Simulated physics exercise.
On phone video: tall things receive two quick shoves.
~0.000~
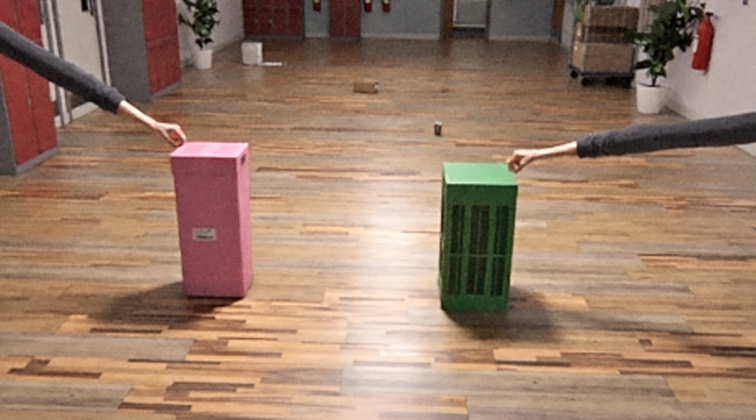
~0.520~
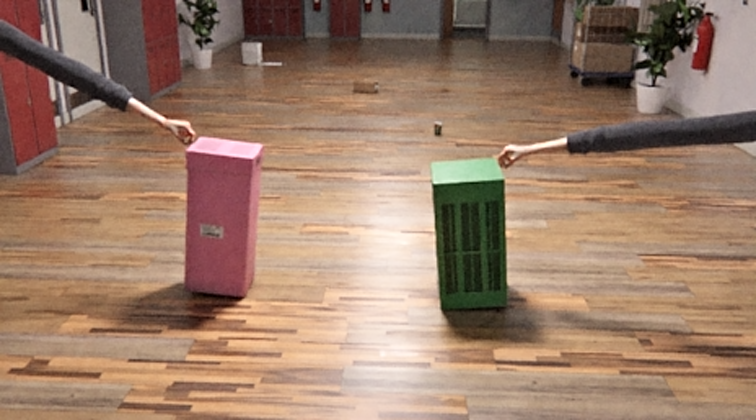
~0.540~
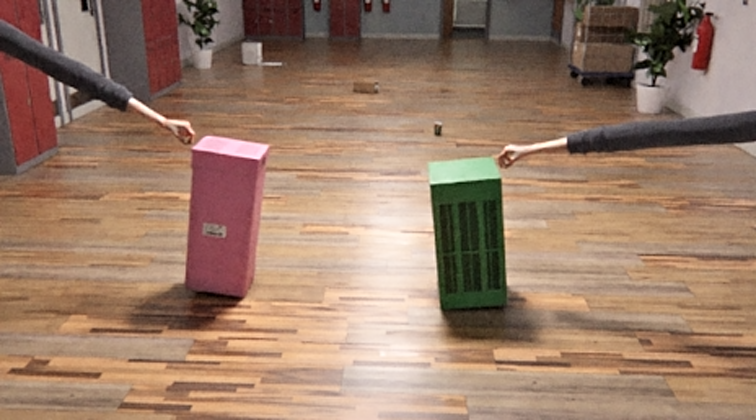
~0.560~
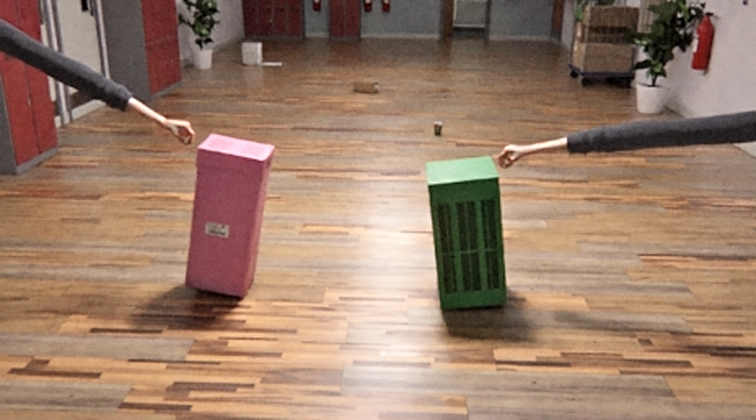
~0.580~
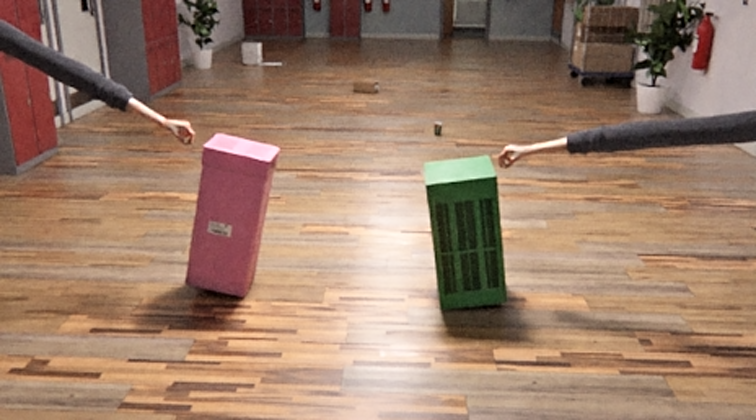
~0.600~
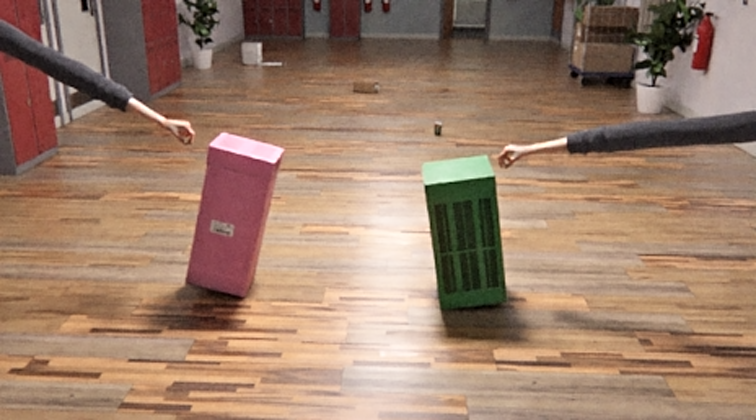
We see two hands push the tops of a pink box and a green box on a wooden floor; both lean inward, the pink one tilting steadily further right while the green one tilts slightly left, its lean growing more slowly.
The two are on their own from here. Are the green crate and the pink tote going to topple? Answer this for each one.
My guess is the green crate steadies itself for good, my guess is the pink tote tips for good.
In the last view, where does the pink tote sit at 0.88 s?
Centre: Approx (268, 219).
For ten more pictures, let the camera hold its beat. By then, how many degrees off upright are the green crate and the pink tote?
Estimated tilts: Approx. 6° and approx. 30°.
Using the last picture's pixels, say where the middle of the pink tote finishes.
Its middle finishes close to (325, 263) in the last view.
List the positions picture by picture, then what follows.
The first frame shows green crate (475, 236) upright; pink tote (215, 221) upright.
The second frame shows green crate (468, 233) 6° off upright; pink tote (223, 218) 6° off upright.
The third frame shows green crate (467, 232) 7° off upright; pink tote (226, 218) 8° off upright.
The fourth frame shows green crate (466, 232) 8° off upright; pink tote (229, 217) 10° off upright.
The fifth frame shows green crate (465, 232) 9° off upright; pink tote (231, 217) 12° off upright.
The sixth frame shows green crate (464, 231) 9° off upright; pink tote (234, 216) 14° off upright.
Around 0.88 s, green crate upright near (474, 235); pink tote 39° off upright near (268, 219).
Finally (1.8 s), the green crate returns to its base, near (475, 236); the pink tote goes down on its side, near (325, 263).
